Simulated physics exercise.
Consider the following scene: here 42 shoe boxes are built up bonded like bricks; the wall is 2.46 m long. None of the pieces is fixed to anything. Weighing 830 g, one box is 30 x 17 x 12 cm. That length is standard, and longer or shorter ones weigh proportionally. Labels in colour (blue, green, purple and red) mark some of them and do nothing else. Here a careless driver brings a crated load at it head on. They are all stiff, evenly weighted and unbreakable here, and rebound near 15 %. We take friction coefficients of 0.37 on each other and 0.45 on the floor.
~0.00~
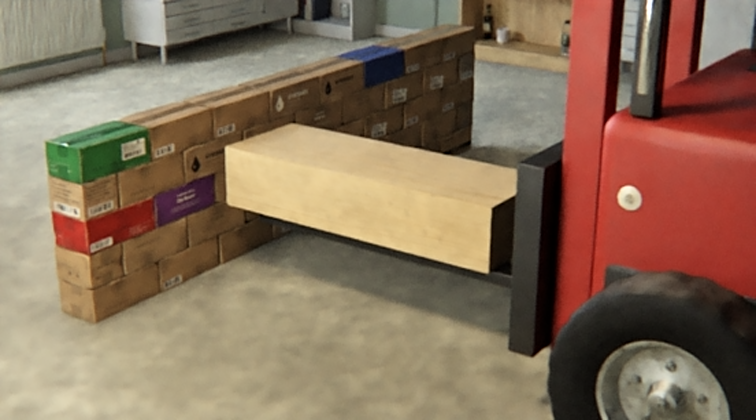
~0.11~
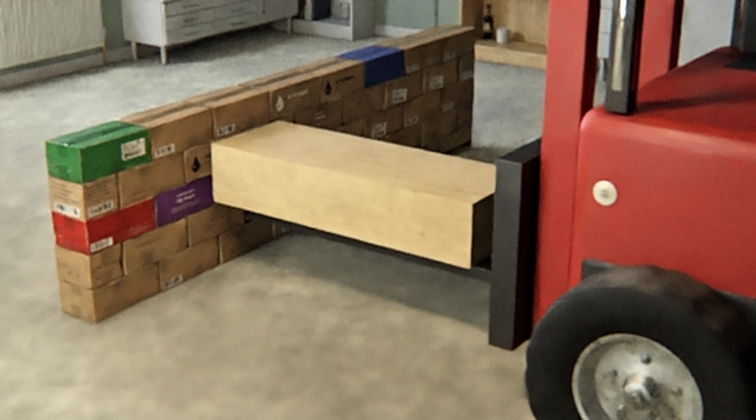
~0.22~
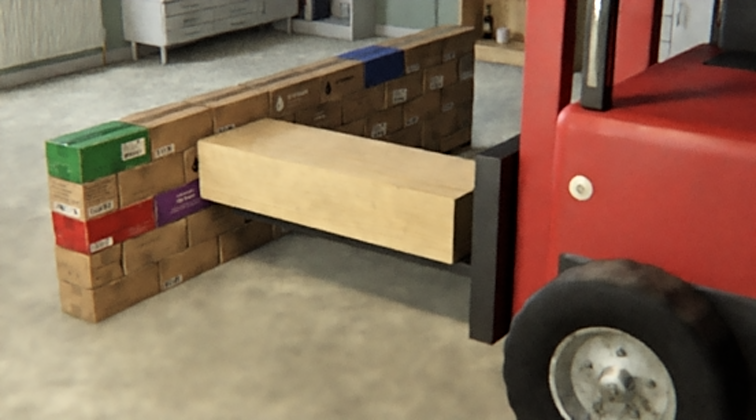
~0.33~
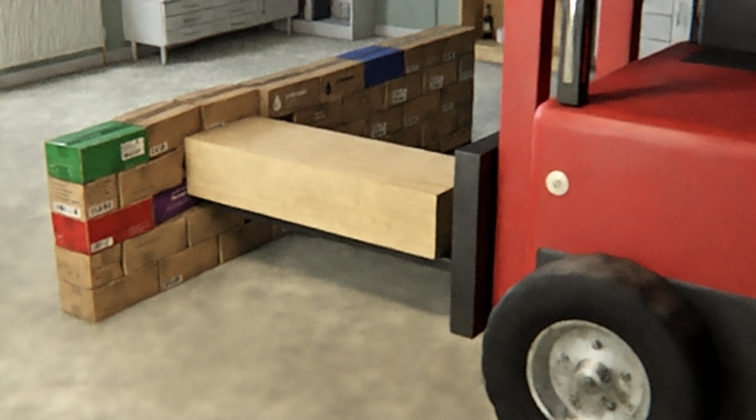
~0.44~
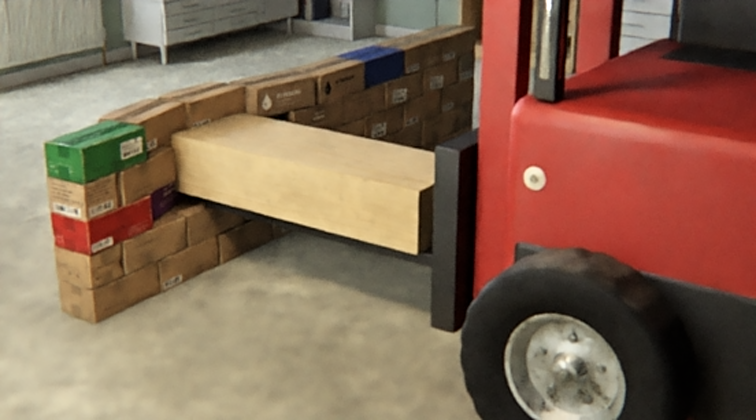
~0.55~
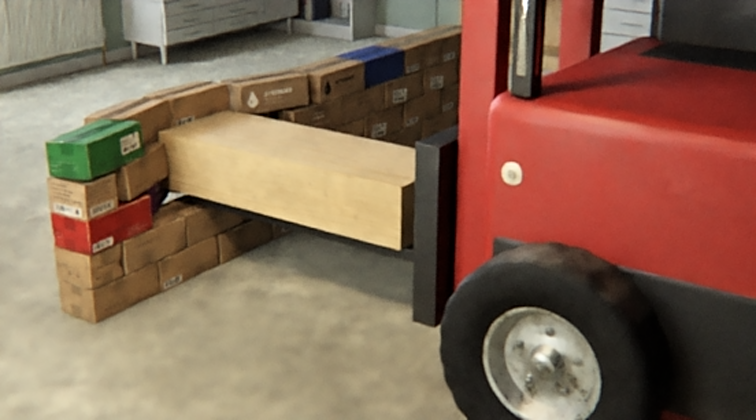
A red forklift carried a long wooden block leftward into a wall of stacked cardboard boxes, pushing the middle ones back and shifting the purple box, while the green box on the end tilted slightly.
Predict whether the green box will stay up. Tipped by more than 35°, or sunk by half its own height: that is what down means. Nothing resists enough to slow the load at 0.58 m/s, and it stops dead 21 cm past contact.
Prediction: It will not.
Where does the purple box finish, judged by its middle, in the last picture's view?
Look near (90, 255) in the final frame.
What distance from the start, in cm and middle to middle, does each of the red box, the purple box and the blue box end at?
Net displacement: Red = 0 cm, purple = 35 cm, blue = 0 cm.
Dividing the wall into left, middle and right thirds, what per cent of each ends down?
50 / 20 / 0 %, left to right.
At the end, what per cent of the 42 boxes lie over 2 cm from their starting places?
It comes to 20 percent.
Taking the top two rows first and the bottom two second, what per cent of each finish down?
For the top it's 40 in a hundred, for the bottom 0 in a hundred.
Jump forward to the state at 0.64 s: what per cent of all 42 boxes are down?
By then 0 %.
By 0.64 s, none of the 42 boxes down, 9 disturbed; green box tilted 12°; purple box tilted 13°.
By 0.80 s, 8 of the 42 boxes down; green box tilted 35°; purple box tilted 47°, 8 cm lower.
By 1.04 s, 9 of the 42 boxes down; green box tilted 59°, 22 cm lower; purple box tilted 73°, 14 cm lower.
By 1.52 s, 9 of the 42 boxes down; green box on its side; purple box on its side.
When it is over (3.3 s), 9 of the 42 boxes down; green box on its side; purple box on its side; red box unmoved. In pixels of the last frame, middles, purple box near (90, 255).
